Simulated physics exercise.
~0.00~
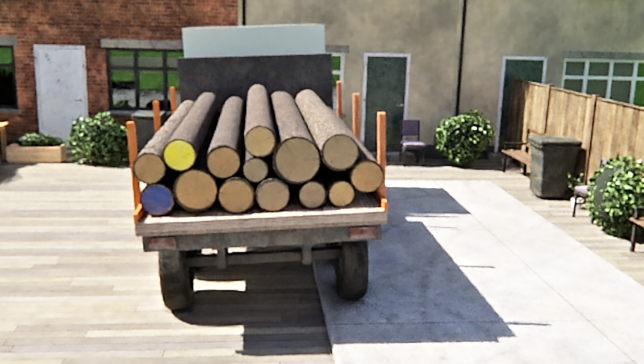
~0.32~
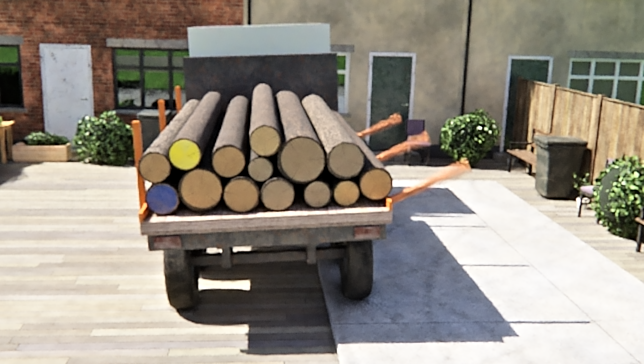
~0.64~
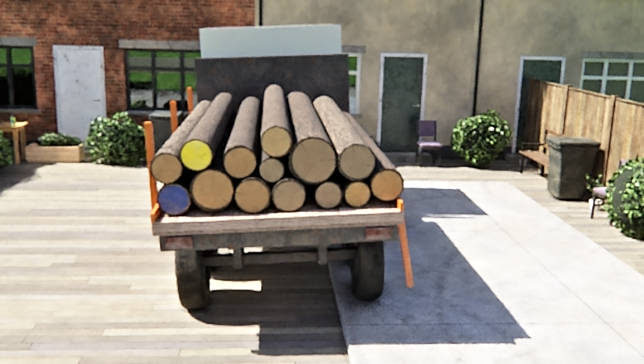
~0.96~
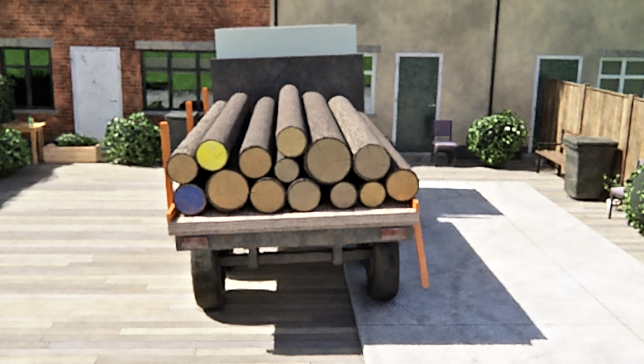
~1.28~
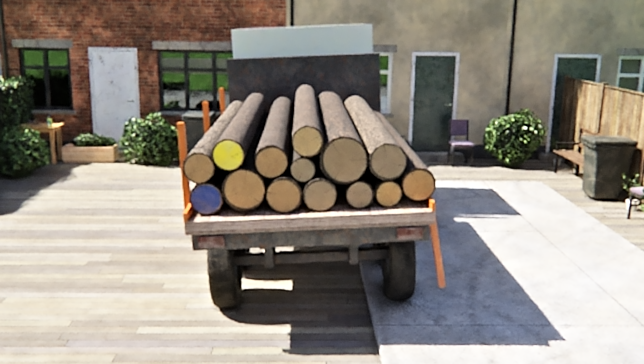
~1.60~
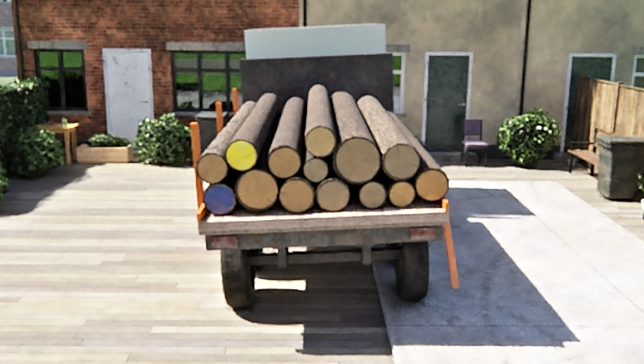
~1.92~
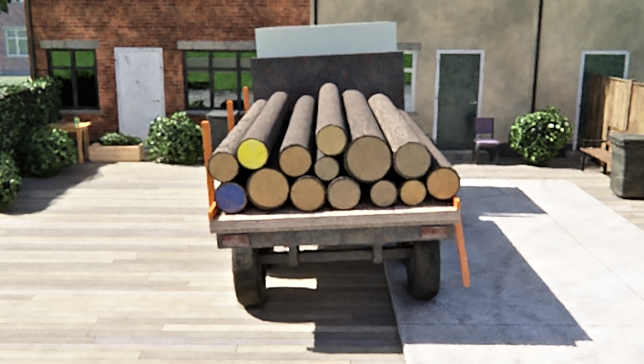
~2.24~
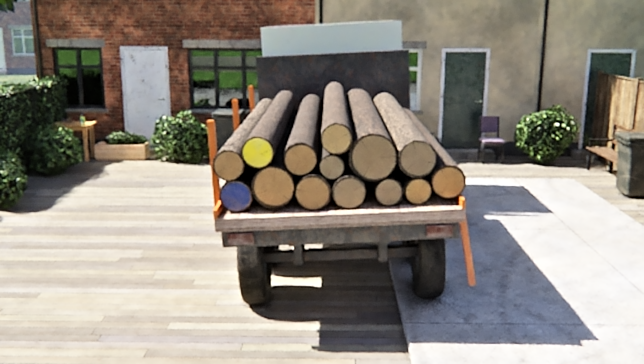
A flatbed lorry loaded with cut logs stands in a sunlit yard, seen from its tail end, with a brick building, a grey wall, bushes and a wooden fence behind. The logs are stacked lengthwise between orange posts, a blue-ended one at the bottom left and a yellow-ended one resting higher up. The posts on the right swing outward and drop until they hang down beside the deck, while those on the left stay upright. The view drifts slowly left. The stack holds its shape, and every log remains on the lorry, with none on the ground.
